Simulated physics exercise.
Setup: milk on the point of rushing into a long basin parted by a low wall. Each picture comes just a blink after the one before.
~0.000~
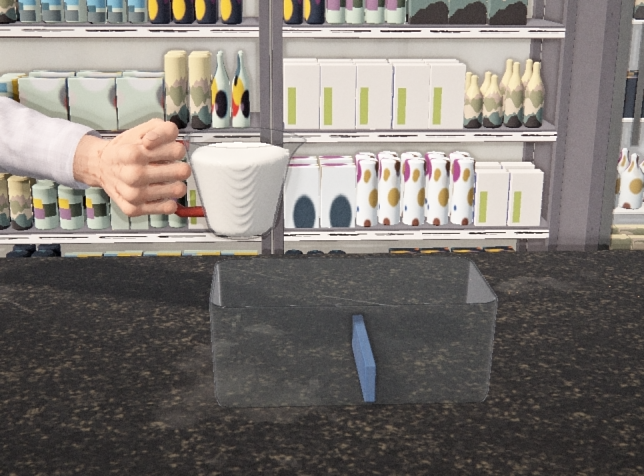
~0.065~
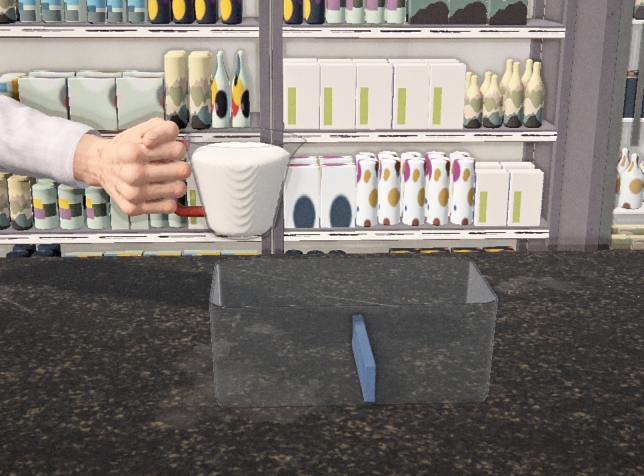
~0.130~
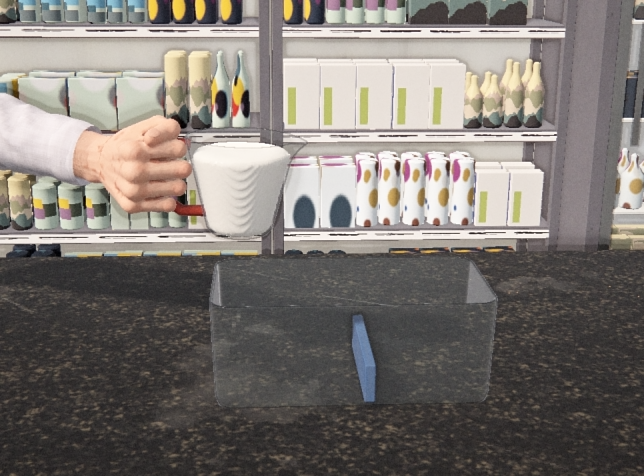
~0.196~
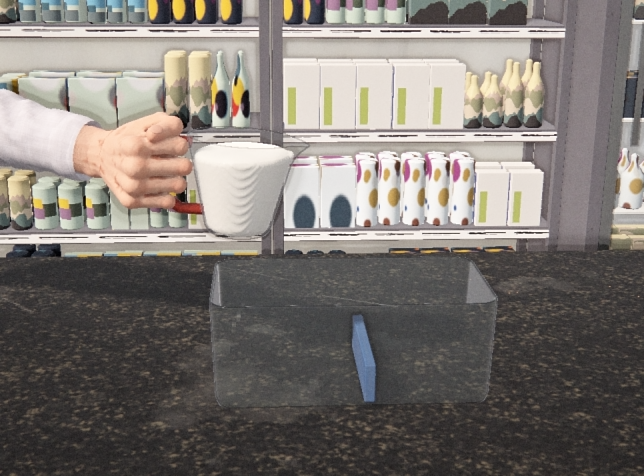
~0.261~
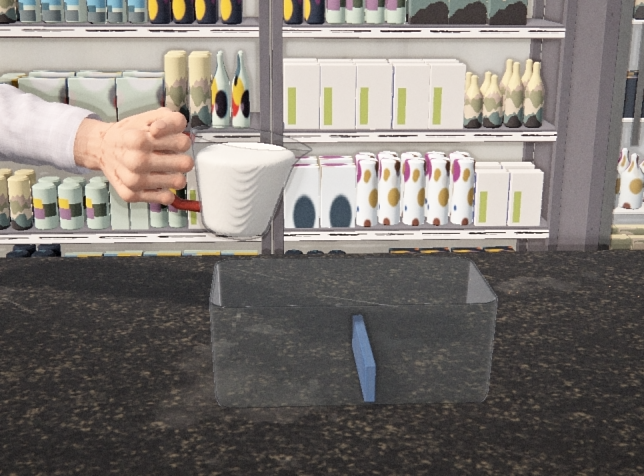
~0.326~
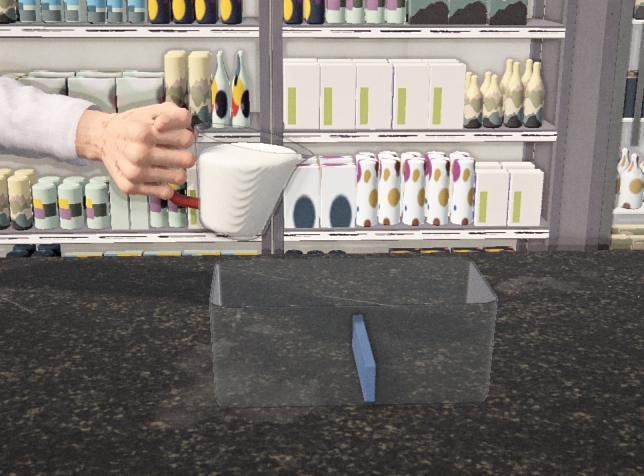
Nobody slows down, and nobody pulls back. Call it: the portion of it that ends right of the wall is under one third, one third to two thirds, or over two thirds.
One third to two thirds.
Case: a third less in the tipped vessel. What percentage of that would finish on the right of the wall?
Near 15 in a hundred.
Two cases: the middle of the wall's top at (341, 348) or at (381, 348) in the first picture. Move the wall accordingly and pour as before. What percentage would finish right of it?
About 80 % and 15 %.
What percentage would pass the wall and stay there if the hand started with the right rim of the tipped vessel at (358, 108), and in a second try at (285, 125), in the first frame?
About 95 and 15 per cent.
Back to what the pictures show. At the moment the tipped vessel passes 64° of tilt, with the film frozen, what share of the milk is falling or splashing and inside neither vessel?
Around 20 in a hundred, more or less.
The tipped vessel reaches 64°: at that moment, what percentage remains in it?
Close to 65 per cent.
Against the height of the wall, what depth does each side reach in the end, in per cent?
About 30 per cent on the left and 30 per cent on the right.
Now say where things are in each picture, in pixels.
In the first frame, it leans 0°; its right rim is at (307, 139); the milk meets the walls at (191, 151) and (290, 151); the long basin's rim runs from (214, 284) to (483, 280); the wall's top is at (364, 340).
In the second frame, it leans 1°; its right rim is at (307, 139); the milk meets the walls at (192, 151) and (290, 151).
In the third frame, it leans 2°; its right rim is at (308, 141); the milk meets the walls at (193, 151) and (291, 152).
In the fourth frame, it leans 5°; its right rim is at (310, 144); the milk meets the walls at (195, 151) and (293, 153).
In the fifth frame, it leans 8°; its right rim is at (312, 148); the milk meets the walls at (196, 152) and (296, 153).
In the sixth frame, it leans 12°; its right rim is at (315, 154); the milk meets the walls at (199, 152) and (302, 154).
By 0.83 s the tilt is 64° and 64 per cent is still to pour, 3 is left of the wall and 14 right of it.
By 1.20 s the tilt is 99° and 8 per cent is still to pour, 45 is left of the wall and 40 right of it.
By 1.59 s the tilt is 110° and 0 per cent is still to pour, 58 is left of the wall and 41 right of it.
By 2.01 s the tilt is 110° and 0 per cent is still to pour, 58 is left of the wall and 41 right of it.
At rest 58 per cent lies left of the wall, 41 right of it and 1 outside.
